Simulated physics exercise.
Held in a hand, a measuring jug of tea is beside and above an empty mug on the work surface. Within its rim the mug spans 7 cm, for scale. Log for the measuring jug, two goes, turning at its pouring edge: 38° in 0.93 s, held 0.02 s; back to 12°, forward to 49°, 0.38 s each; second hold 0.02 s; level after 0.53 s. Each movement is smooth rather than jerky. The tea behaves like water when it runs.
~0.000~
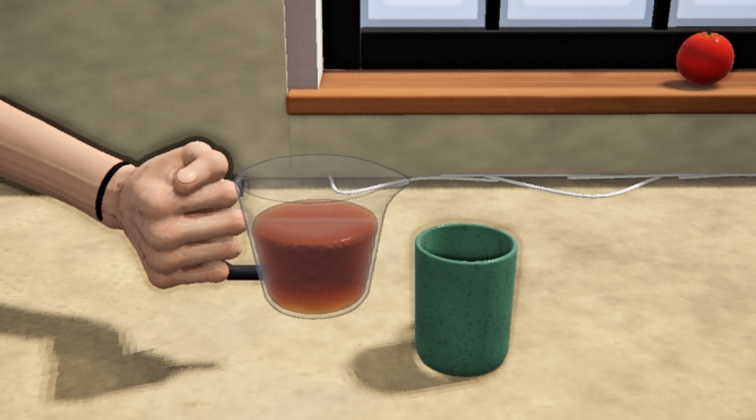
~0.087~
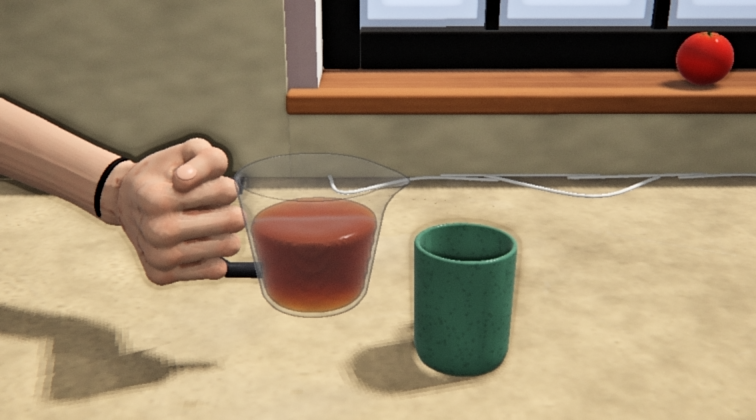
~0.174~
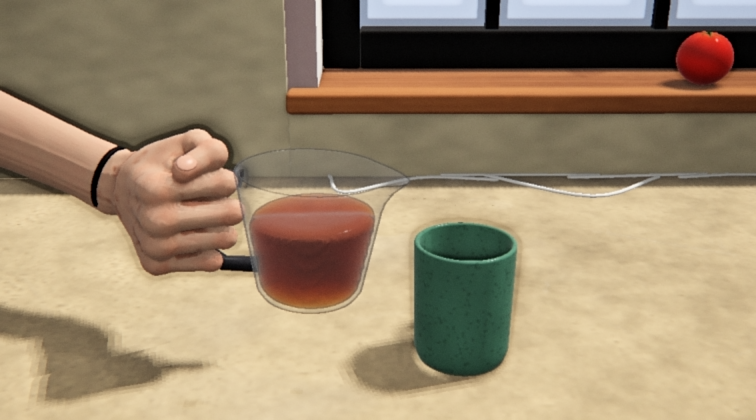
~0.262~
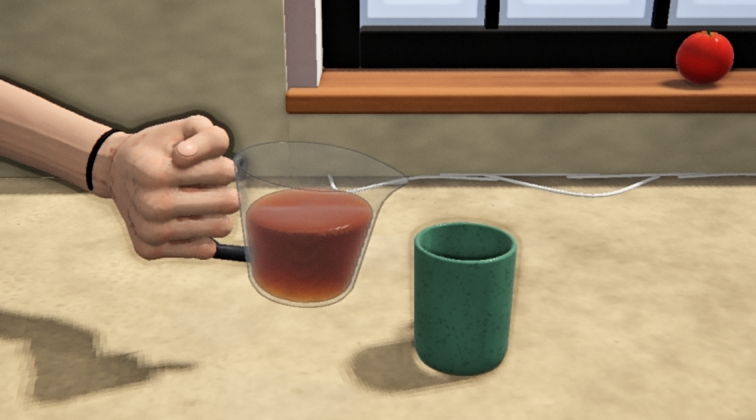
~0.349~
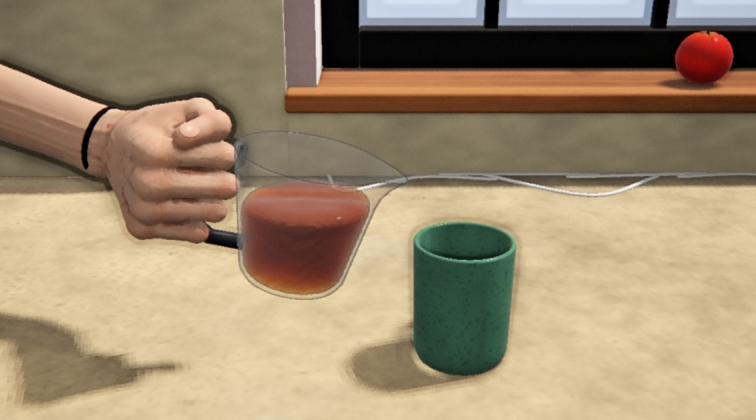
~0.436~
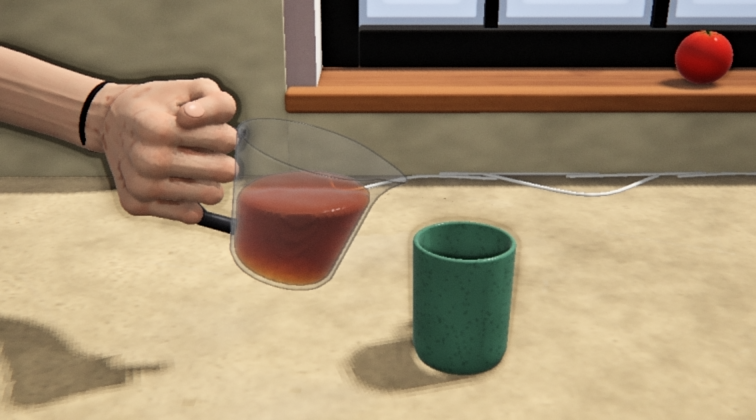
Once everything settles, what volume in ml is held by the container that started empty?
I would say about 95 ml stays in it.
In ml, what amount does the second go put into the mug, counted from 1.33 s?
Around 70 ml.
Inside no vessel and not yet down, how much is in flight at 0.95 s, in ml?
Roughly 10 ml.
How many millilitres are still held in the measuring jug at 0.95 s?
Remaining volume: Approx. 380 ml.
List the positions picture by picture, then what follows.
Tilt 0°; pouring edge (411, 180); surface from (252, 217) to (378, 217); the mug's rim runs from (417, 245) to (515, 245), in the first picture.
Tilt 1°; pouring edge (410, 179); surface from (251, 216) to (377, 215), in the second picture.
Tilt 3°; pouring edge (410, 179); surface from (251, 213) to (376, 210), in the third picture.
Tilt 7°; pouring edge (410, 179); surface from (247, 206) to (374, 206), in the fourth picture.
Tilt 12°; pouring edge (409, 179); surface from (244, 198) to (372, 199), in the fifth picture.
Tilt 17°; pouring edge (408, 178); surface from (239, 189) to (373, 189), in the sixth picture.
By 0.95 s the tilt is 38° and the mug has 10 ml, the measuring jug 380 ml, and 0 ml is on the work surface.
By 1.33 s the tilt is 12° and the mug has 30 ml, the measuring jug 365 ml, and 0 ml is on the work surface.
By 1.73 s the tilt is 49° and the mug has 30 ml, the measuring jug 355 ml, and 0 ml is on the work surface.
By 2.11 s the tilt is 9° and the mug has 95 ml, the measuring jug 300 ml, and 0 ml is on the work surface.
At rest the mug has 95 ml, the measuring jug 300 ml, and 0 ml is on the work surface.
